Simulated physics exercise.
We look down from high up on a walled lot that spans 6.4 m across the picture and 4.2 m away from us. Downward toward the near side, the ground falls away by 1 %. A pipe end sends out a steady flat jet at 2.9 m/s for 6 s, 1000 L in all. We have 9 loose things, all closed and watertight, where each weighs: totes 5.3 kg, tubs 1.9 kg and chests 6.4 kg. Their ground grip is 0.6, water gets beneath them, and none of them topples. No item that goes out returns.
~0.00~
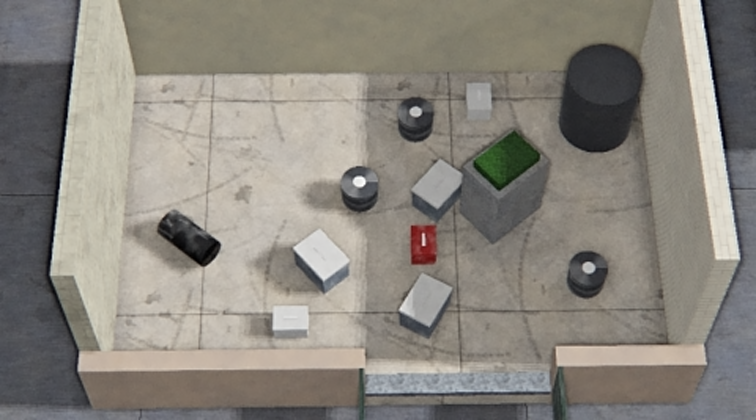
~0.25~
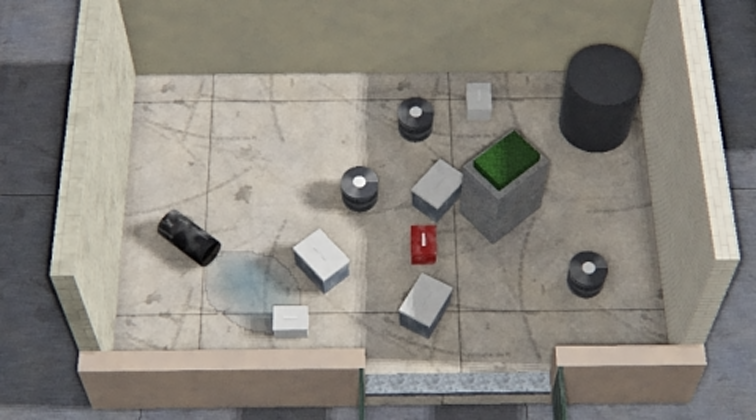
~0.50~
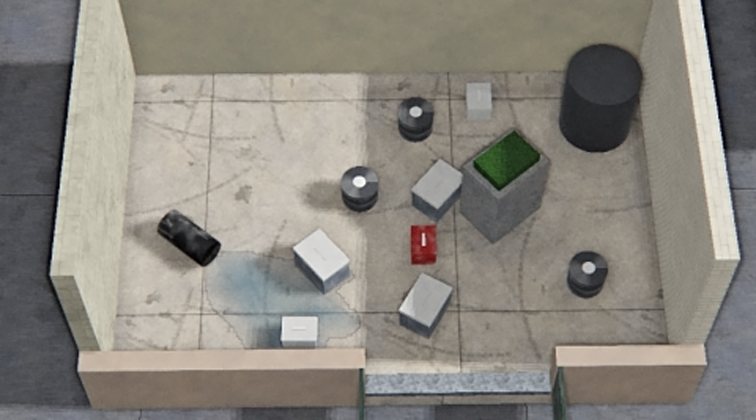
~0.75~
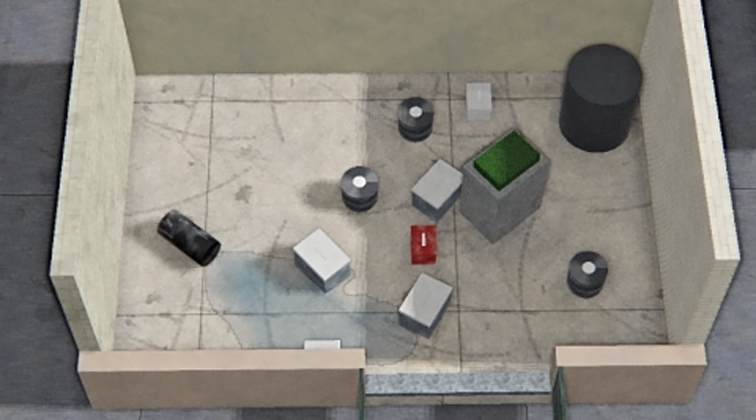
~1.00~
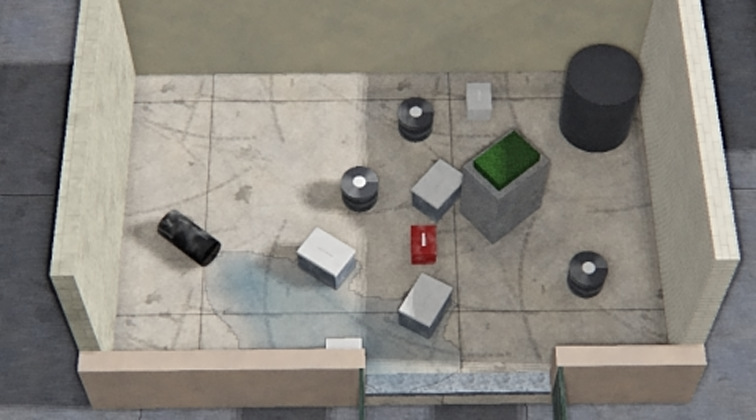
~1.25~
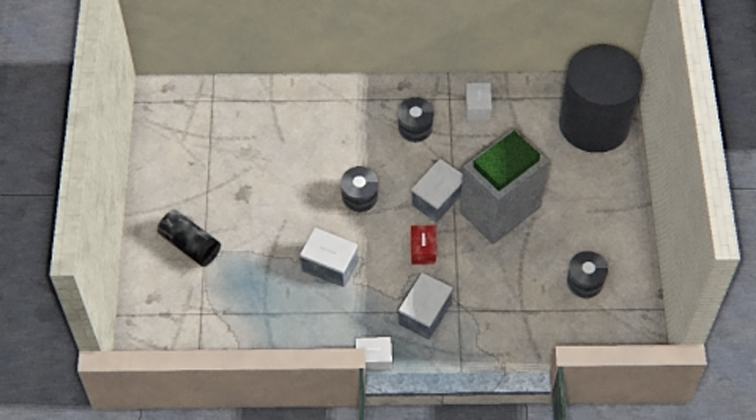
Water spreading across a walled lot, shifting a small white box toward the front opening and slightly turning a larger white box.
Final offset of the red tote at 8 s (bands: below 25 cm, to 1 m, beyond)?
It ends up under a quarter metre away.
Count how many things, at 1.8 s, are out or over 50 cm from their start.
Count: 1.
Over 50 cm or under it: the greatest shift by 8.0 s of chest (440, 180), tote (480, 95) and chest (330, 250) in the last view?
Item one below the mark, item two below the mark, item three below the mark.
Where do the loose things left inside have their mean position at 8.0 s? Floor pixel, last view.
They're centred close to (433, 187).
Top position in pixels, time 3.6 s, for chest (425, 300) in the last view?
Look for it near (521, 246).
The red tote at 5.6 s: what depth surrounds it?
Depth: About 1 cm.
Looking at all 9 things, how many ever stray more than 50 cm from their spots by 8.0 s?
By my tally, 3.
After 1.8 s the red tote is near (423, 240), 0.0 m from its start, aground; 0 of 9 are out; 0 afloat.
After 3.6 s the red tote is near (423, 240), 0.0 m from its start, aground; 1 of 9 are out; 0 afloat.
After 5.6 s the red tote is near (423, 240), 0.0 m from its start, aground; 1 of 9 are out; 1 afloat.
After 8.0 s the red tote is near (423, 240), 0.0 m from its start, aground; 1 of 9 are out; 2 afloat.
